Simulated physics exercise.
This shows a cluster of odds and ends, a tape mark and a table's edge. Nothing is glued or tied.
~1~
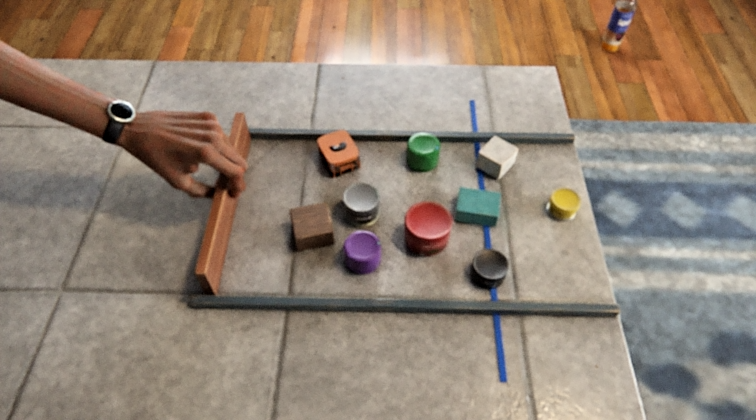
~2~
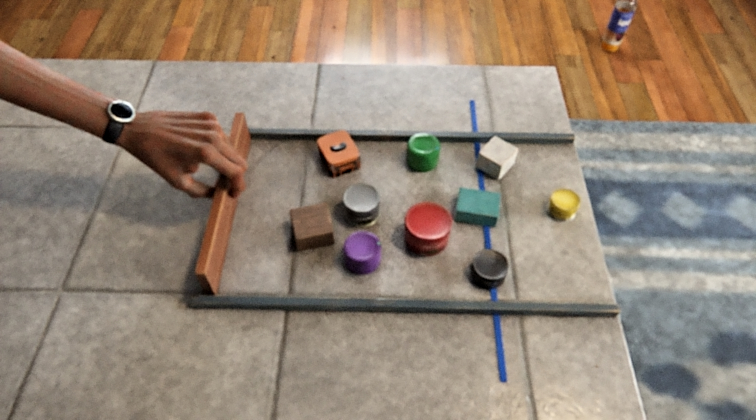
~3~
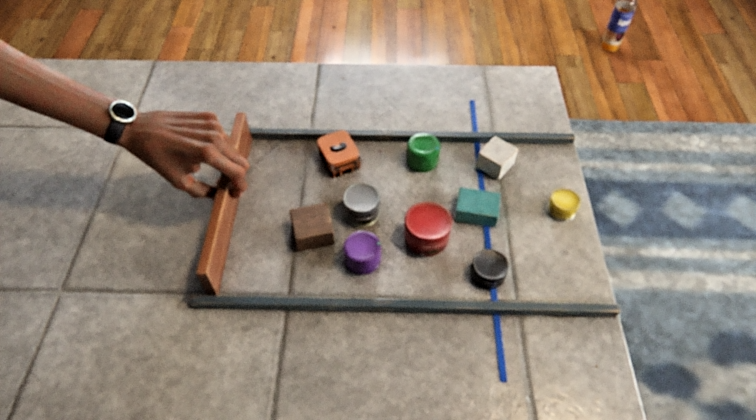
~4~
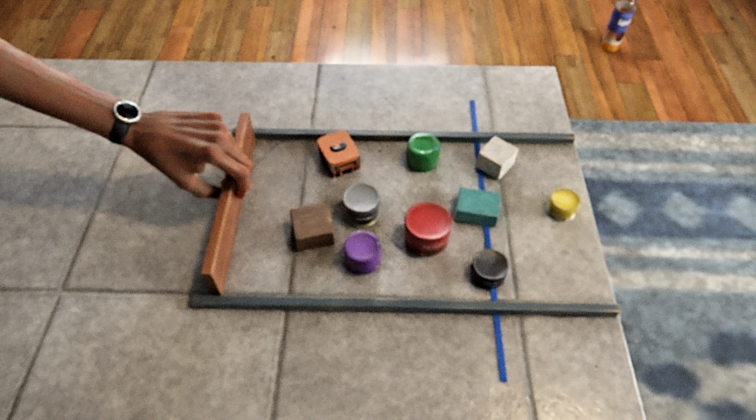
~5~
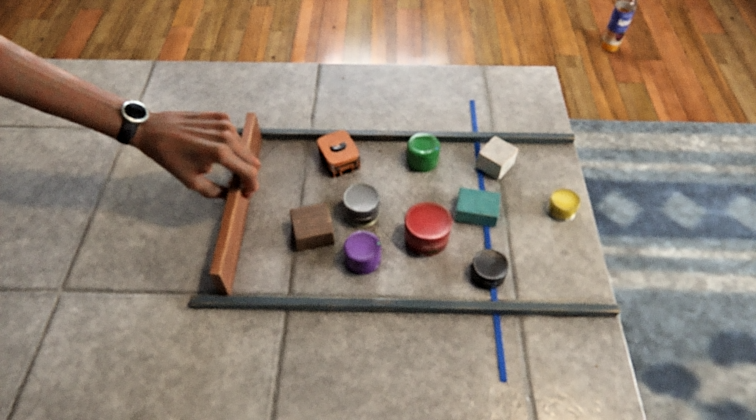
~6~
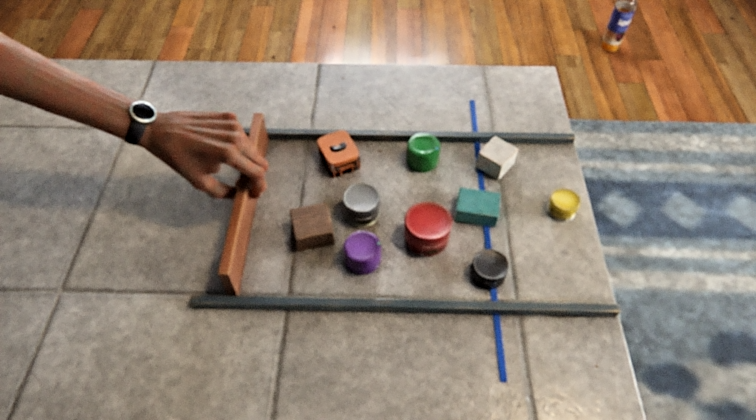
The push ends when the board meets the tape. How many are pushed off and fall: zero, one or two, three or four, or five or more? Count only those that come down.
As it turns out, the number that fall off is zero.
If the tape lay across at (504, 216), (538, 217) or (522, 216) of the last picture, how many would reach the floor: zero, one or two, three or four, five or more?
One after another: No fall at all; either one or two; either one or two.
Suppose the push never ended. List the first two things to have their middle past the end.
Earliest first: The yellow tin, then the white block.
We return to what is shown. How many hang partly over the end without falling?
Overhanging: 0.
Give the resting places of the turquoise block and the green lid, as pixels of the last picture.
The turquoise block at (541, 202), the green lid at (528, 157).
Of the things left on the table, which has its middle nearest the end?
That is the yellow tin.
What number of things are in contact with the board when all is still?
4 of them.
Soon after, none off yet; yellow tin at rest near (563, 205); white block at rest near (497, 158); black tub at rest near (489, 269).
In the end, the number that fall off is zero.
